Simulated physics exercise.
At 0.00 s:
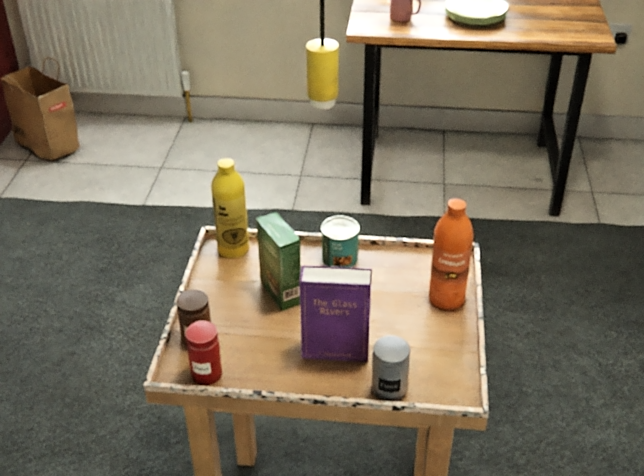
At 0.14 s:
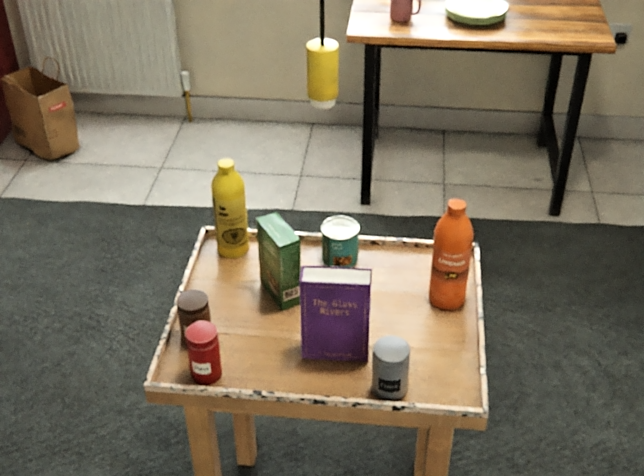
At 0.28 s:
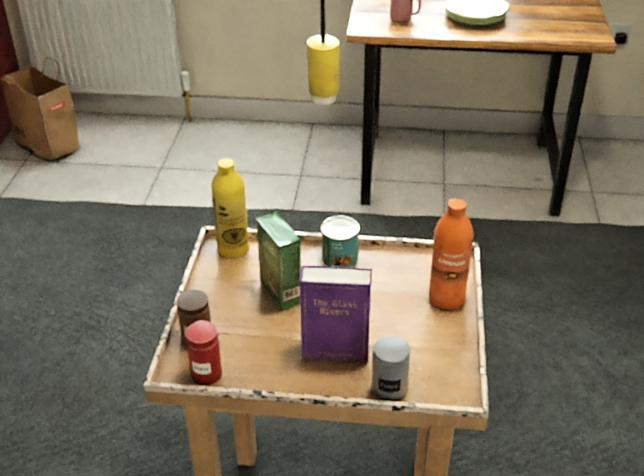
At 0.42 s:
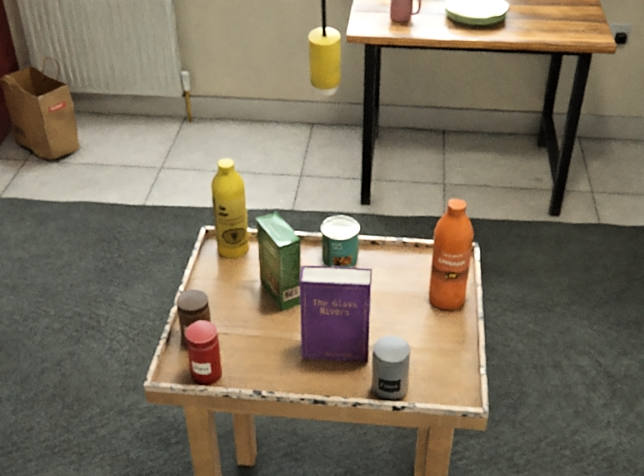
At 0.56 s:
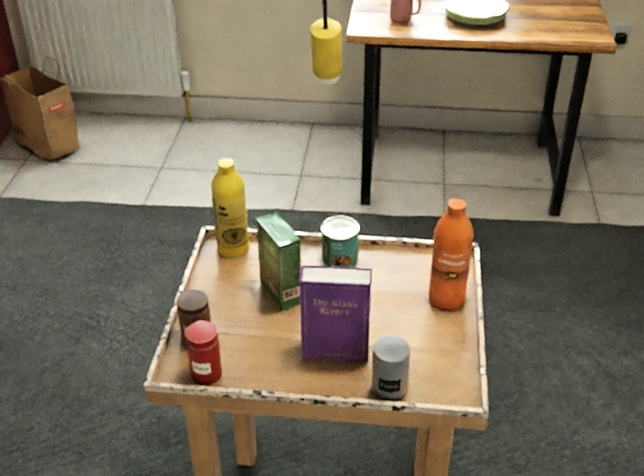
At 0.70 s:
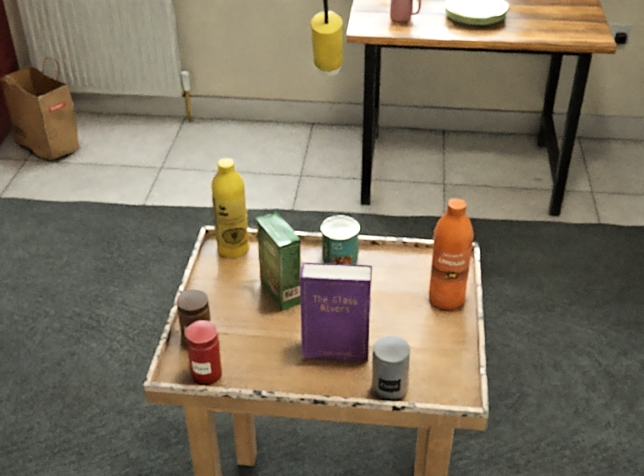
In a room with a dark carpet and pale floor tiles, a steady, raised view looks down on a rimmed wooden table. Yellow and orange bottles stand at the back left and right, a green packet and turquoise tin between them, a purple book in front, brown and red jars left, and a grey jar right. Beyond, the yellow hanging lamp slowly shifts upward and slightly right, while everything else stays still.
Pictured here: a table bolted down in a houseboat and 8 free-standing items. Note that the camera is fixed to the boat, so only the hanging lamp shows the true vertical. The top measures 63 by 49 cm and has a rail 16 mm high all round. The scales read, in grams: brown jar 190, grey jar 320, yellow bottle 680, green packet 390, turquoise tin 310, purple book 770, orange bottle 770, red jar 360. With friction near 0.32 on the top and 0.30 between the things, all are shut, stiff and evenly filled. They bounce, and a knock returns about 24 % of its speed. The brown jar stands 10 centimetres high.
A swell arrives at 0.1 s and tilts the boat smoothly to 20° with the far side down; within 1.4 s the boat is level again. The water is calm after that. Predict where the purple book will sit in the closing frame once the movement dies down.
I would say around (342, 287).
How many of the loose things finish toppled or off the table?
The number is 1.
After 0.90 s, floor tilted 19°, far side down; purple book tipped 33° from how it sat near (338, 296).
After 1.00 s, floor tilted 16°, far side down; purple book on its side near (340, 293); green packet slid 2 cm; orange bottle slid 2 cm.
After 1.10 s, floor tilted 12°, far side down; purple book on its side near (342, 283); green packet slid 2 cm; orange bottle slid 2 cm.
At rest (2.0 s), tipped over on the table, purple book; the other 7 in place, give or take 5 cm. Seen from the same camera at the end, purple book near (342, 287).
